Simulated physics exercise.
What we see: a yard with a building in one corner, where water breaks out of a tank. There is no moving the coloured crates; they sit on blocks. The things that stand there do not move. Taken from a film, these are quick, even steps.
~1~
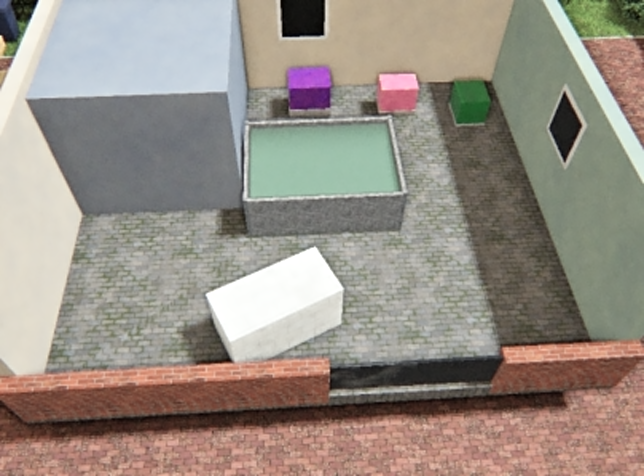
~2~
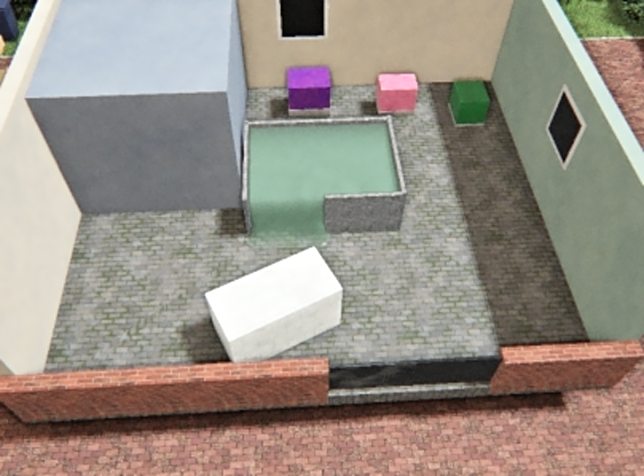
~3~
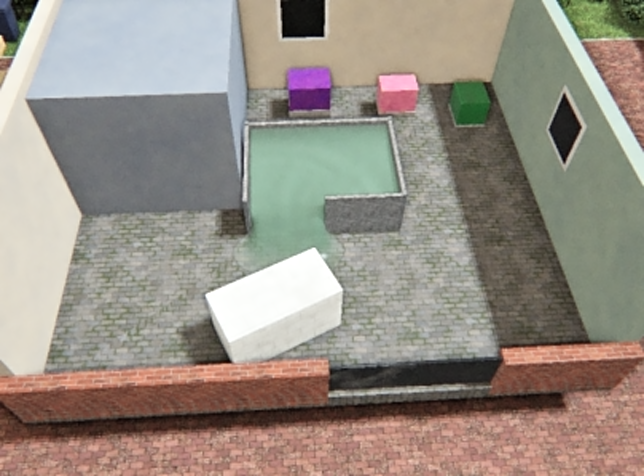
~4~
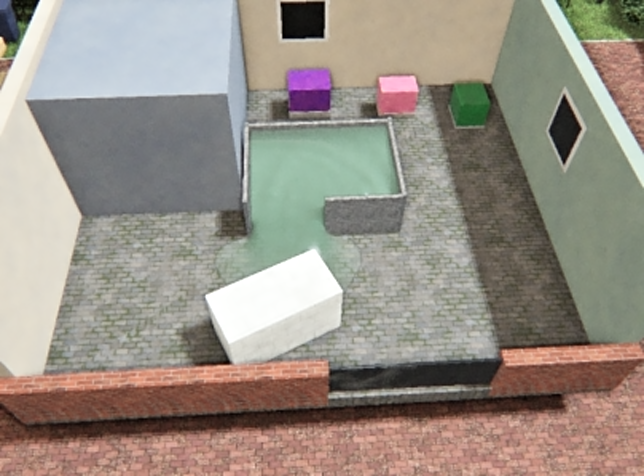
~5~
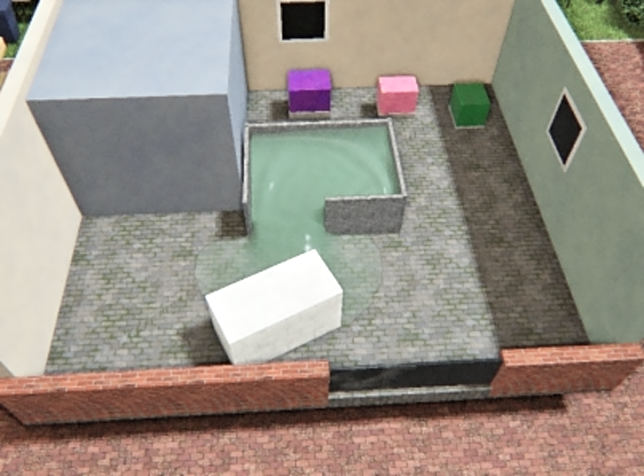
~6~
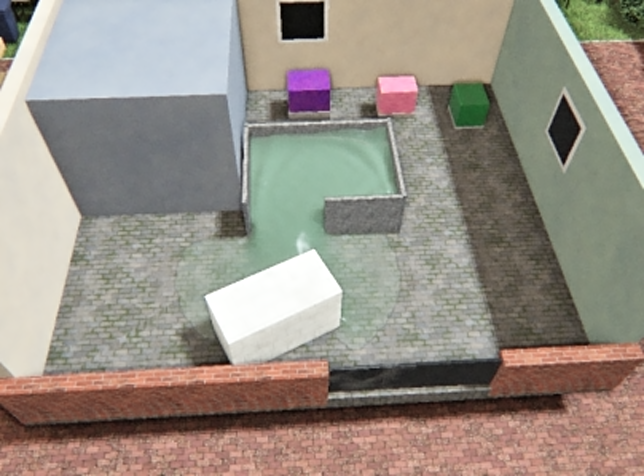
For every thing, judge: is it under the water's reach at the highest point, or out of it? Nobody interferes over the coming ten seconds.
Purple crate: Out of reach, so dry; green crate: Within reach, so wet; pink crate: Out of reach, so dry.
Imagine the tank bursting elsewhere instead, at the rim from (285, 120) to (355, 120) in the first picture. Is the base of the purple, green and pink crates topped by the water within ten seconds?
Crate by crate: Purple - hit; green - hit; pink - hit.
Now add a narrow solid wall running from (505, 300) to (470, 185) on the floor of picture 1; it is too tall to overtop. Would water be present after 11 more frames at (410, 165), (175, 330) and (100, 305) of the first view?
Taking the three spots in order: Spared, soaked, soaked.
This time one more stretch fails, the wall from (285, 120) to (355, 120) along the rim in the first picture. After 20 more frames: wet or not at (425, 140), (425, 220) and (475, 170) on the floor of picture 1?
Read off point by point, the answer is soaking, not soaked, soaking.
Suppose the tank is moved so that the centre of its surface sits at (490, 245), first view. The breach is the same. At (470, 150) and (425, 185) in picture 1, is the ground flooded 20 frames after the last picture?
Taking the spots in order: Swamped, bare.
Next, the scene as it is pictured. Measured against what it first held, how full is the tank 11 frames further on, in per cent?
My reading is roughly 50 in a hundred.
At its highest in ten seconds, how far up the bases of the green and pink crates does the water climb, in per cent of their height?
Peak levels: Approx. 190 % then 70 %.
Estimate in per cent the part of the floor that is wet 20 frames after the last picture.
About 60 per cent.
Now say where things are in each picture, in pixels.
The first picture shows still water in the water tank at (322, 160).
In the second picture, the front is at (247, 237), out from the gap at (287, 222).
In the third picture, water pours out at (288, 224) and has run to a hidden place.
In the fourth picture, the front is at a hidden place, out from the gap at (288, 225).
In the fifth picture, the front is at (346, 320), out from the gap at (288, 226).
In the sixth picture, the front is at (355, 344), out from the gap at (287, 226).
A moment on, water covers 25 % of the floor; the purple crate not reached, the green crate not reached, the pink crate not reached.
Next, water covers 45 % of the floor; the purple crate not reached, the green crate not reached, the pink crate not reached.
Then, water covers 60 % of the floor; the purple crate not reached, the green crate not reached, the pink crate not reached.
Later, water covers 80 % of the floor; the purple crate not reached, the green crate water round its plinth, the pink crate not reached.
In the end, water covers 100 % of the floor; the purple crate stayed above the water, the green crate was topped, the pink crate stayed above the water.
